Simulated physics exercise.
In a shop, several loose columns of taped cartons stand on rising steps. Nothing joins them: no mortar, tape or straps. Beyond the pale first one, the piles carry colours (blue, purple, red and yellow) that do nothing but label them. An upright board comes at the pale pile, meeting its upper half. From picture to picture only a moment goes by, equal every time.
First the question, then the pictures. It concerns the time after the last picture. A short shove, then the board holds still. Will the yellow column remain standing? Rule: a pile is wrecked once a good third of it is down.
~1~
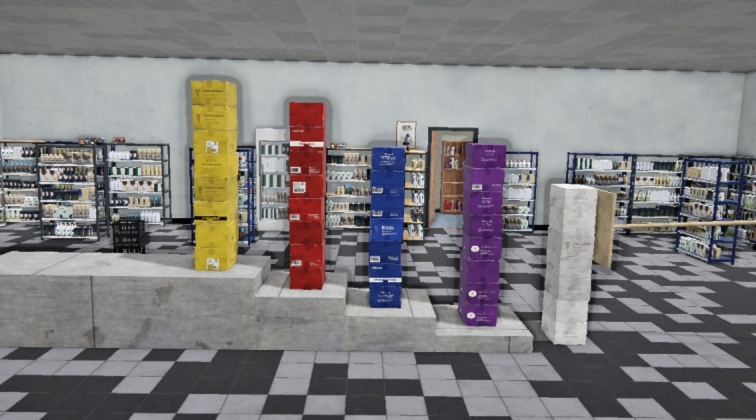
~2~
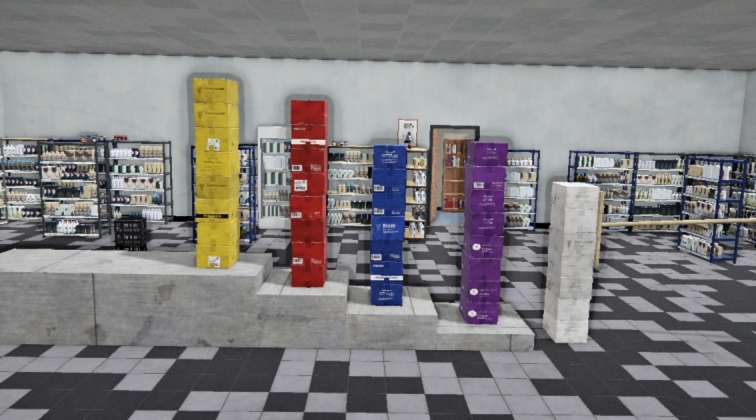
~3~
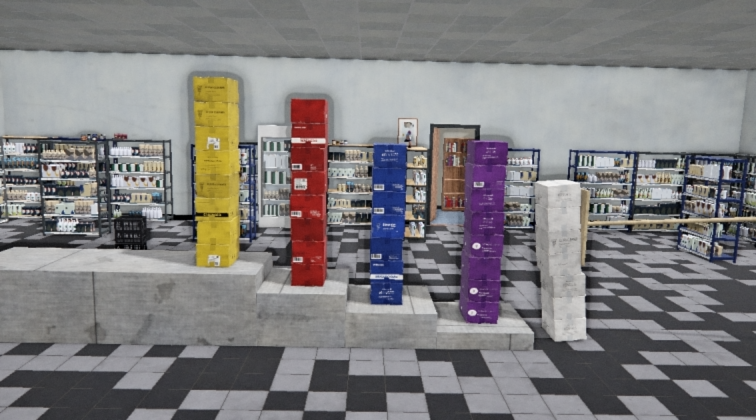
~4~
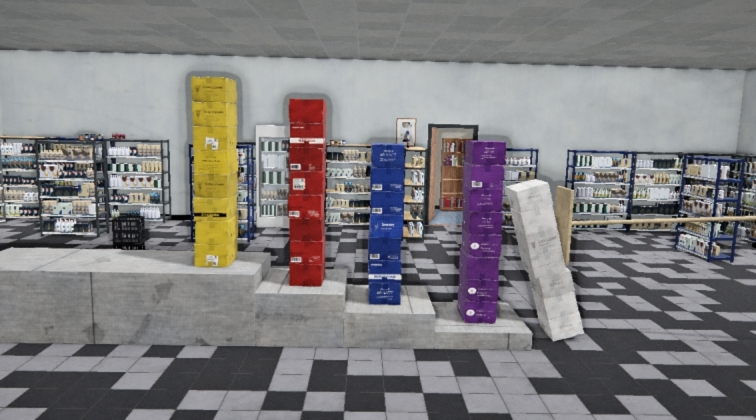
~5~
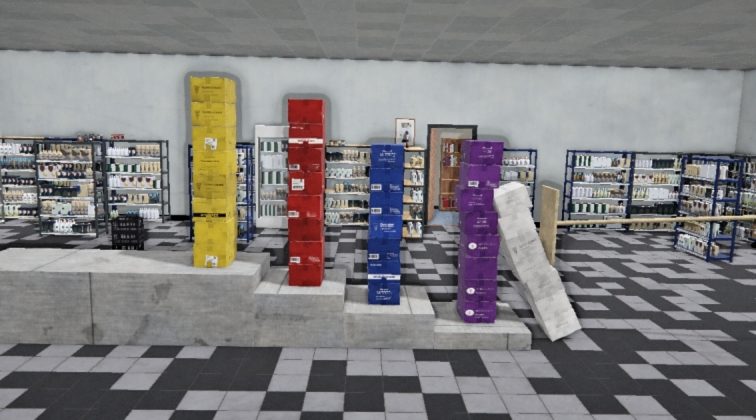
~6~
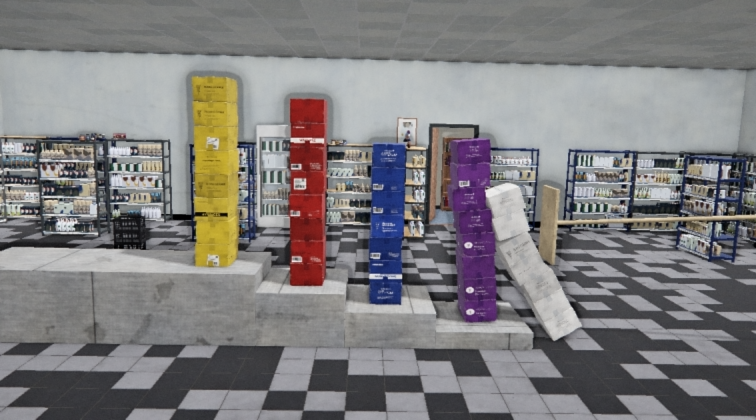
No, it comes down.
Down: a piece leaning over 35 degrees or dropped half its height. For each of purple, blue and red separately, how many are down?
Pieces down at the end - purple: 8, blue: 6, red: 8.
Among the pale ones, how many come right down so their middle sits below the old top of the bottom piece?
Pale piece tally: 1.
Shortly afterwards, 7 of the pale pile down; none of the 8 yellow cartons down (0 of 31 in all colours); top yellow carton unmoved; top purple carton tilted clearly, half its height lower.
Next, 7 of the pale pile down; none of the 8 yellow cartons down (13 of 31 in all colours); top yellow carton unmoved; top purple carton tilted well over, some two heights lower.
Some moments later, 7 of the pale pile down; 8 of the 8 yellow cartons down (30 of 31 in all colours); top yellow carton tilted clearly, some four heights lower; top purple carton tilted well over, some three heights lower.
In the end, 7 of the pale pile down; 8 of the 8 yellow cartons down (30 of 31 in all colours); top yellow carton on its side; top purple carton tilted well over, some three heights lower. From the last view, middles, top purple carton near (331, 207).
